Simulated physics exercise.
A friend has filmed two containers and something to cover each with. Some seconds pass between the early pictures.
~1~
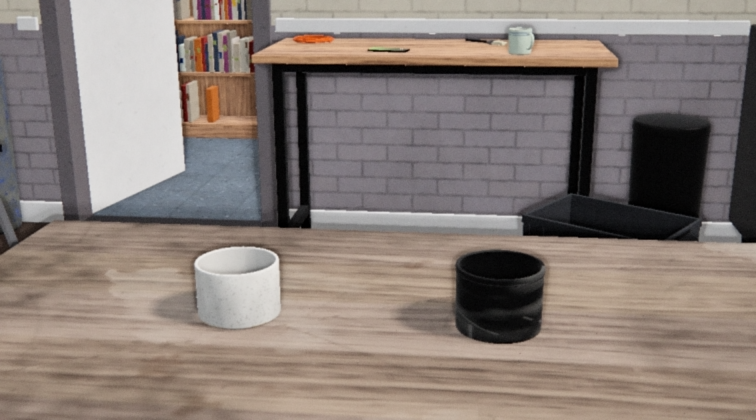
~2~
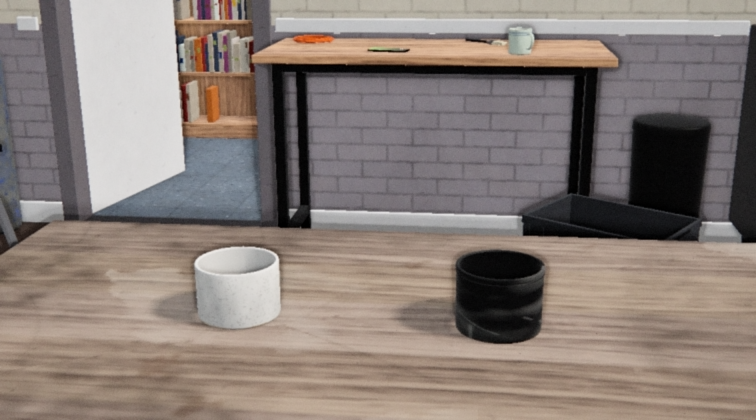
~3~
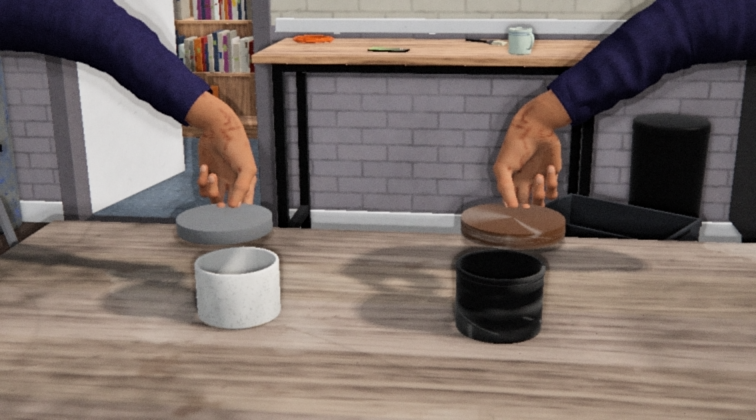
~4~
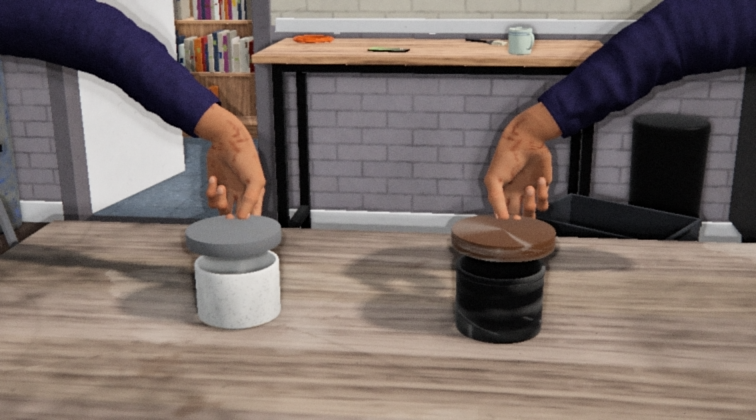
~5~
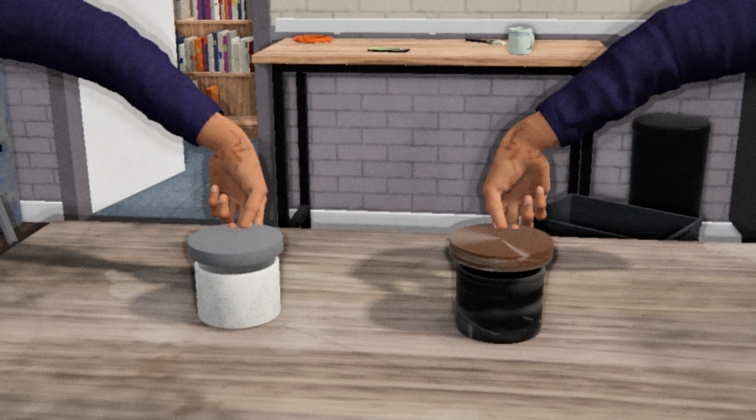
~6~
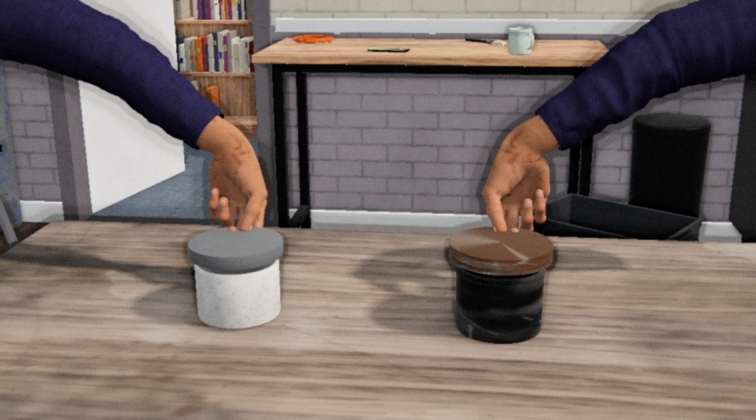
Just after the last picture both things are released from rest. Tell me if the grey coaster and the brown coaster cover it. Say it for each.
Outcome: The grey coaster works as a lid, the brown coaster works as a lid.
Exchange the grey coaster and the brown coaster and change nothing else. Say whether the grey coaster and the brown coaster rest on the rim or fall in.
The grey coaster sits on the rim, the brown coaster rests on the rim.
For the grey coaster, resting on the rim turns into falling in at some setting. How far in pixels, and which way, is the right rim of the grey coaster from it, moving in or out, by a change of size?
About 8 pixels left.
Then, 0.10 s on from there, grey coaster moving near (236, 254); brown coaster moving near (501, 256).
In the end, the grey coaster rests on the rim, near (236, 254); the brown coaster rests on the rim, near (501, 257).
